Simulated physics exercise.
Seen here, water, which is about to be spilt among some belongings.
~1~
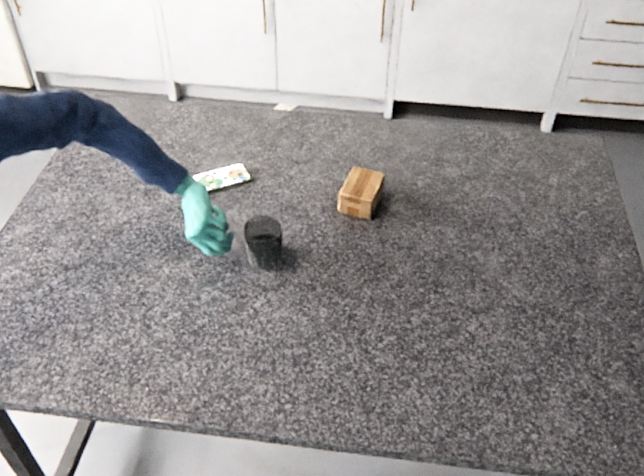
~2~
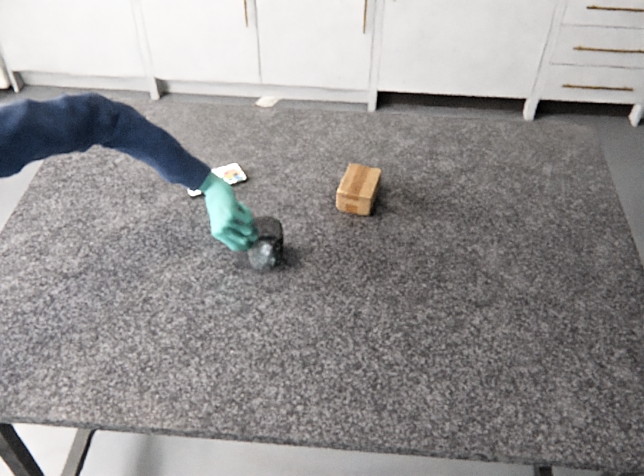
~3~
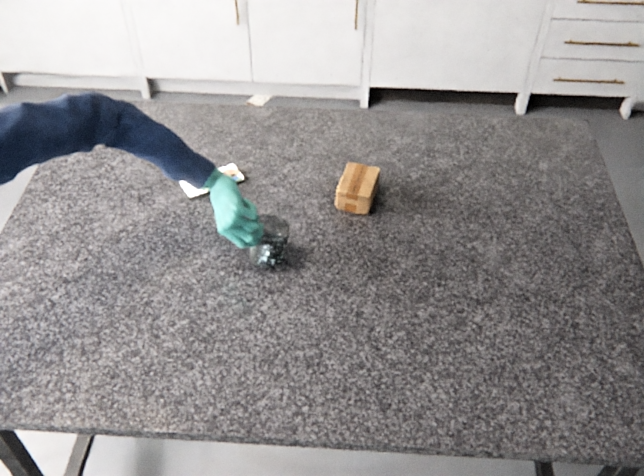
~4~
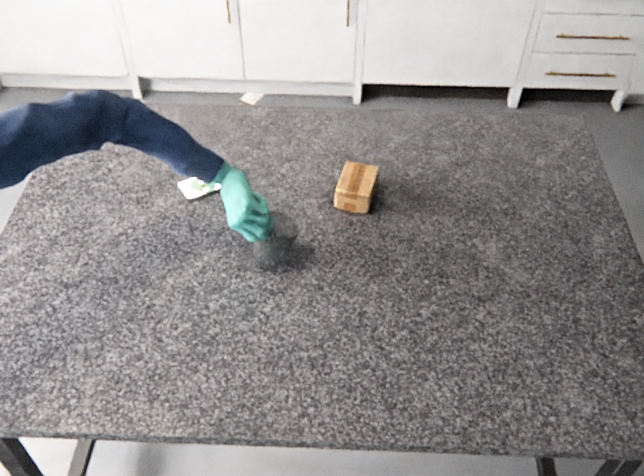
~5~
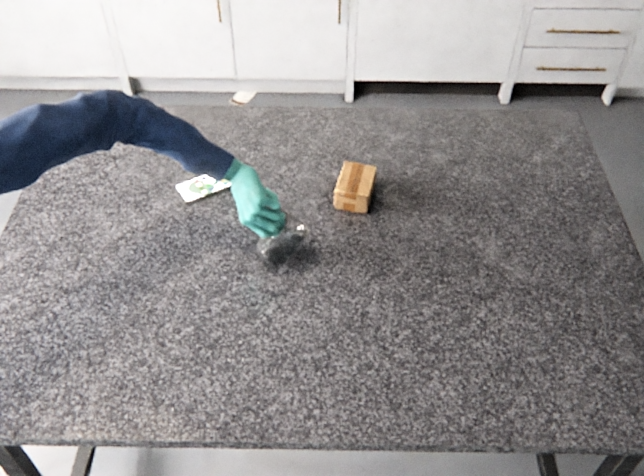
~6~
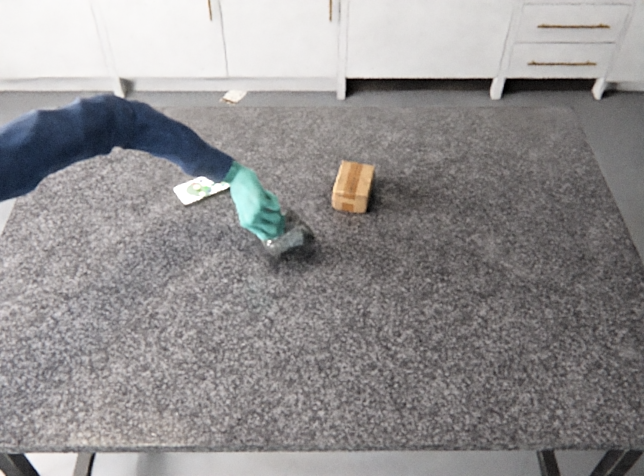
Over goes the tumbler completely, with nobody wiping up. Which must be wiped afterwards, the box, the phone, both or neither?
In order: The box meets the spill, the phone avoids the spill.
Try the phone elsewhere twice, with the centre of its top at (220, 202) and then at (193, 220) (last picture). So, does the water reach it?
Try one: No contact. Try two: No contact.
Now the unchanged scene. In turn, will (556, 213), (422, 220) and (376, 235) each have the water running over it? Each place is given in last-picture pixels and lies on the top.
Lab note - spot 1: No contact; spot 2: Contact; spot 3: Contact.
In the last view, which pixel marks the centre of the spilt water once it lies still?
The centre comes to rest around (409, 218).
Shortly, the puddle covers about as much as a plate; the box is soaking at its edge; the phone is still dry.
At the finish, the puddle covers about as much as a plate; the box is soaking at its edge; the phone is still dry.
